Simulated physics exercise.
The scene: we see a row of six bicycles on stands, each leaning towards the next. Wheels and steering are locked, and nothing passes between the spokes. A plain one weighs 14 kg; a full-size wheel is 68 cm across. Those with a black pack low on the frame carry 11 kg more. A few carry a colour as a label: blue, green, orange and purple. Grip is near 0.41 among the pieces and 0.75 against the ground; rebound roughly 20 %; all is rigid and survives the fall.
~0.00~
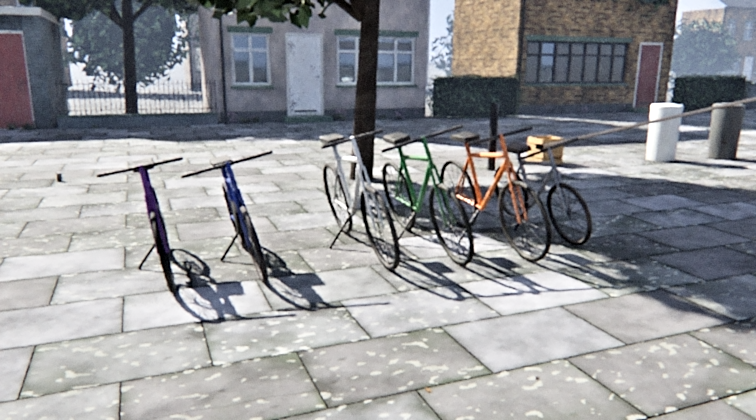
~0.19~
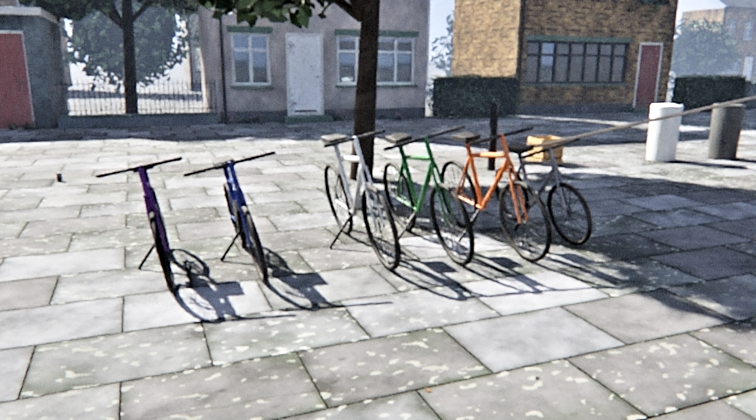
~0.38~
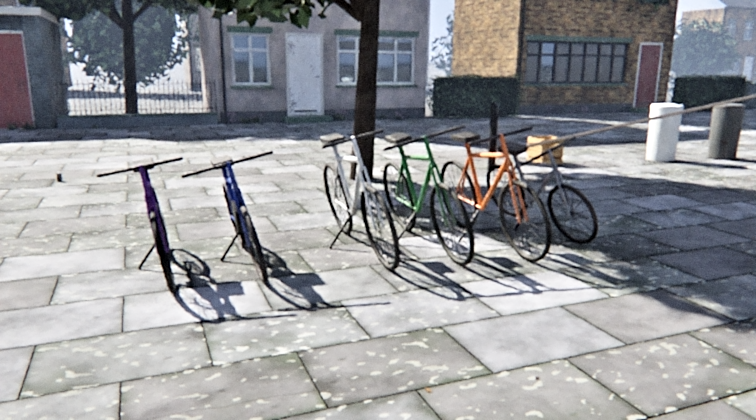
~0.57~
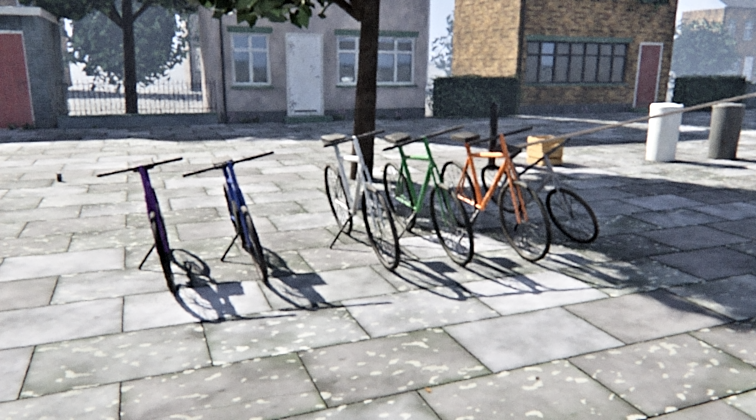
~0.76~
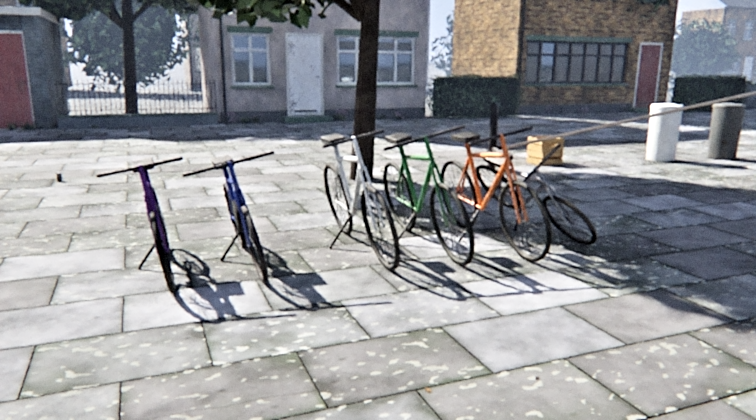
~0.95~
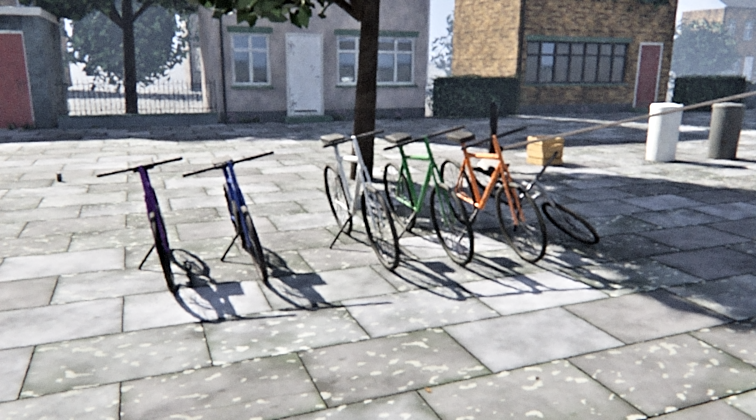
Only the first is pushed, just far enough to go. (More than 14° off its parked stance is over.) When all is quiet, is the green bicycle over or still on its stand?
That bicycle falls.
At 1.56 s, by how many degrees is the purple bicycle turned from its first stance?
Some 0°.
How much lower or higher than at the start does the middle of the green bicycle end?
It ends some 5 cm lower.
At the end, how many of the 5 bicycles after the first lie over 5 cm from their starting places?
It is 3.
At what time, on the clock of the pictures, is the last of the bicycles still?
At about 2.5 s.
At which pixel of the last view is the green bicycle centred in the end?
Near (378, 201).
Around 1.18 s, none of the 5 other bicycles over, 1 disturbed; green bicycle unmoved; orange bicycle tipped 13°.
Around 1.56 s, 1 of the 5 other bicycles over; green bicycle tipped 7°; orange bicycle tipped 41°.
Around 1.86 s, 2 of the 5 other bicycles over; green bicycle tipped 31°; orange bicycle tipped 55°.
Around 2.10 s, 2 of the 5 other bicycles over; green bicycle tipped 38°; orange bicycle tipped 63°.
Finally (2.5 s), 3 of the 5 other bicycles over; green bicycle tipped 39°; orange bicycle tipped 64°; blue bicycle unmoved. Two left standing. Seen by the last camera, middles, green bicycle near (378, 201), orange bicycle near (427, 214).
